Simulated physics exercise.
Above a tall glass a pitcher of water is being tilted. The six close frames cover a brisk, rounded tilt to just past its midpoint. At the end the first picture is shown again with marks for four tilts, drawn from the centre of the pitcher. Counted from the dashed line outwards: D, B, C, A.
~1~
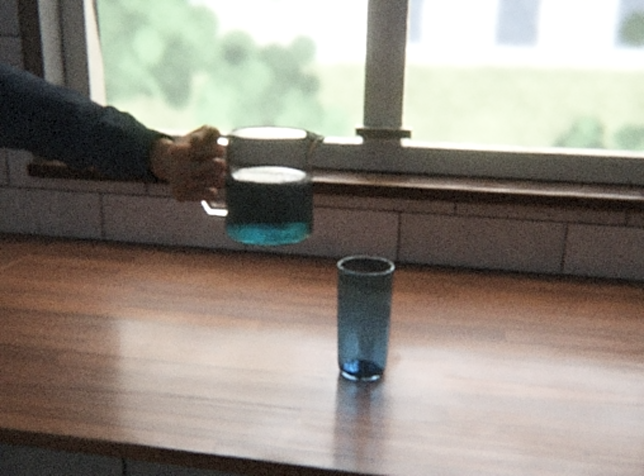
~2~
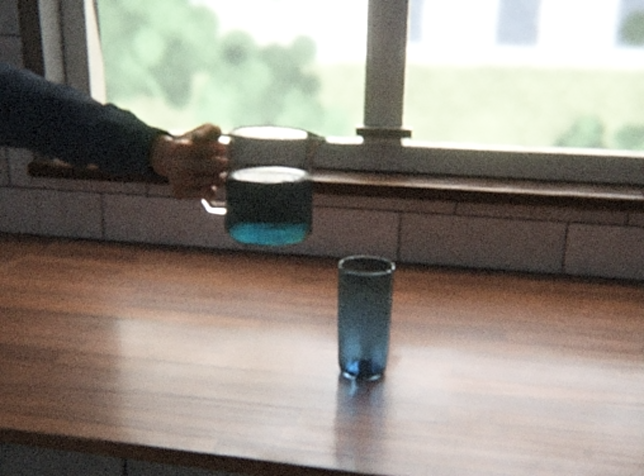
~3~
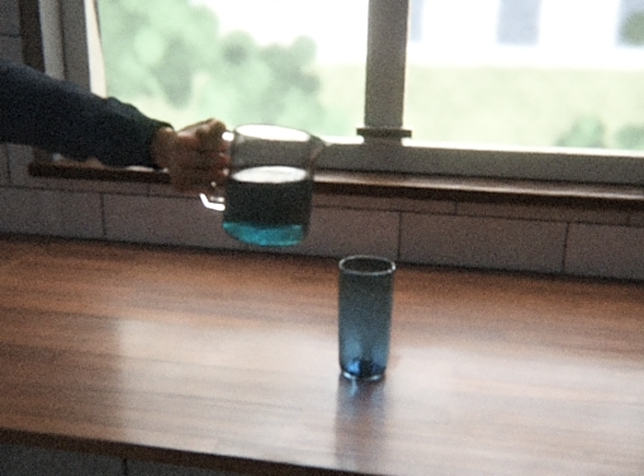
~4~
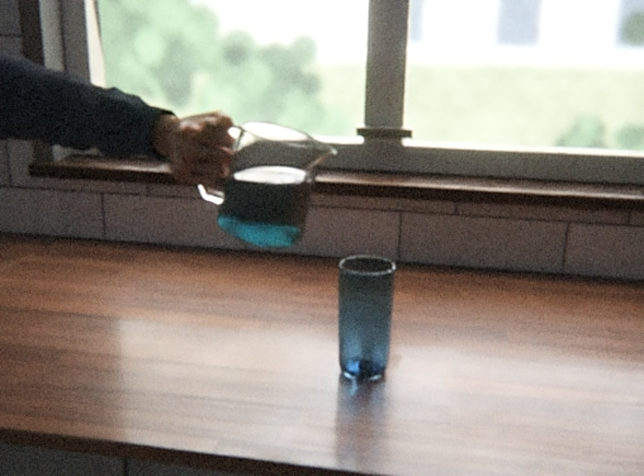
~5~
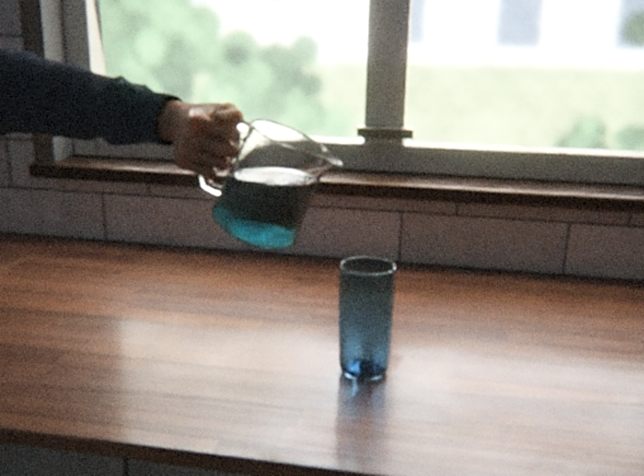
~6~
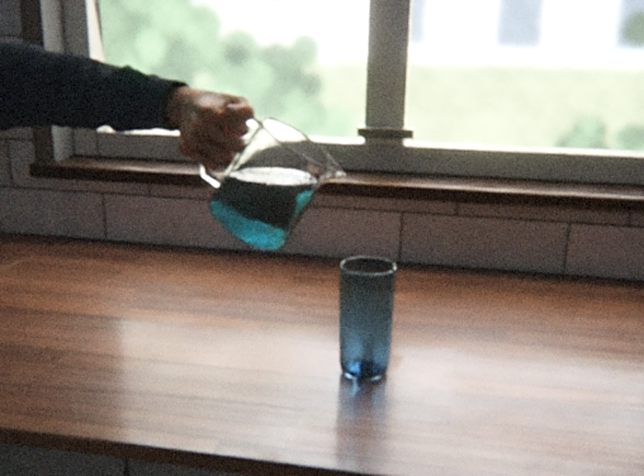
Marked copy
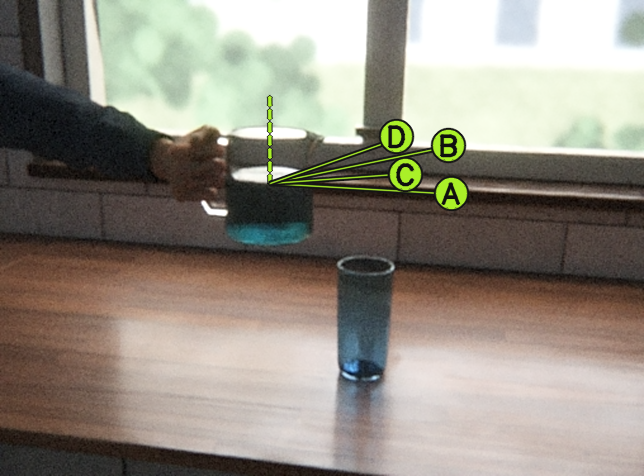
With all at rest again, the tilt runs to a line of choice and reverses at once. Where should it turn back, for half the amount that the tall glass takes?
I would pick tilt D.
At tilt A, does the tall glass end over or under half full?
Over half.
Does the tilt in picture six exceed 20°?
Yes, it does.
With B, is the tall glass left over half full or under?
Over half.
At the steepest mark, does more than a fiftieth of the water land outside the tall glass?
Yes, it does.
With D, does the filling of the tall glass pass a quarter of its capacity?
Yes, it does.
On the marked copy, A at (434, 193); B at (432, 150); C at (387, 175); D at (381, 144).
With A, the tall glass ends with about 96 % of what it can hold; 8 % of the water is spilt.
With B, the tall glass ends with about 68 % of what it can hold.
With C, the tall glass ends with about 87 % of what it can hold.
With D, the tall glass ends with about 48 % of what it can hold.
